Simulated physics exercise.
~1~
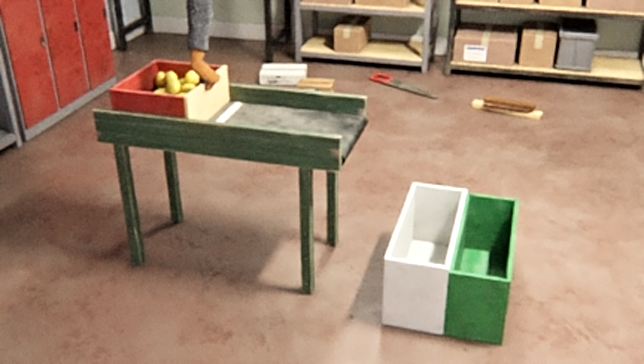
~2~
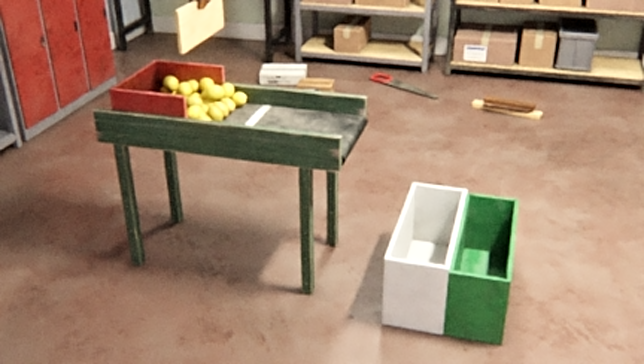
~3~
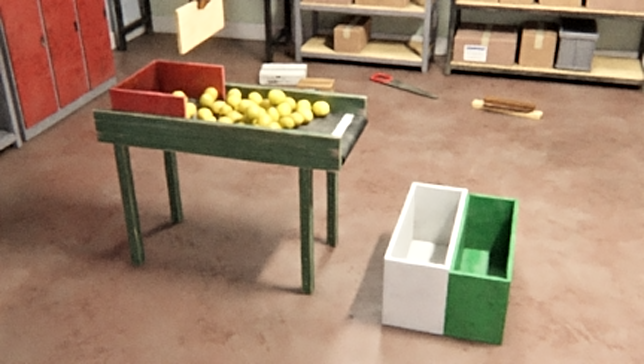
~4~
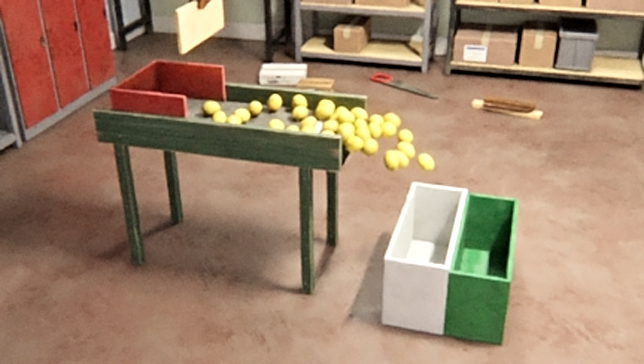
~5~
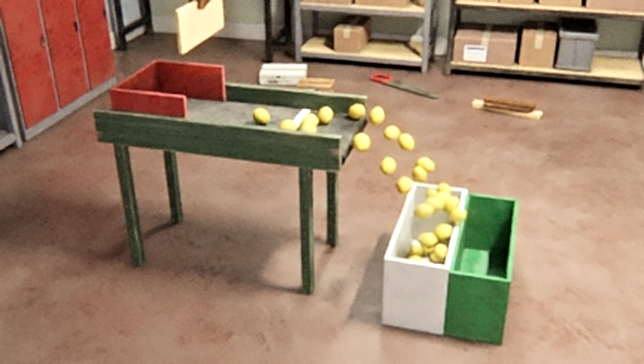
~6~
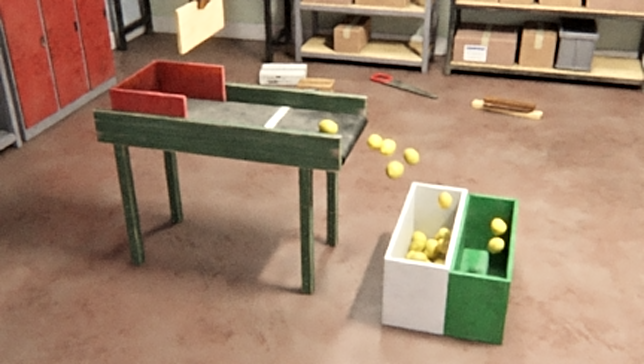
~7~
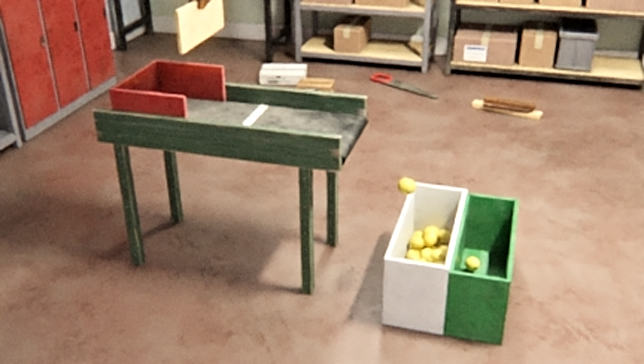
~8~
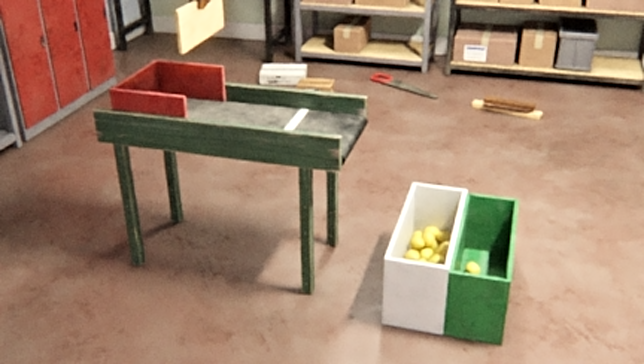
Lemons spilling from a red pen ride a belt rightward and drop off its end, most landing in a white tote, few in a green bin.
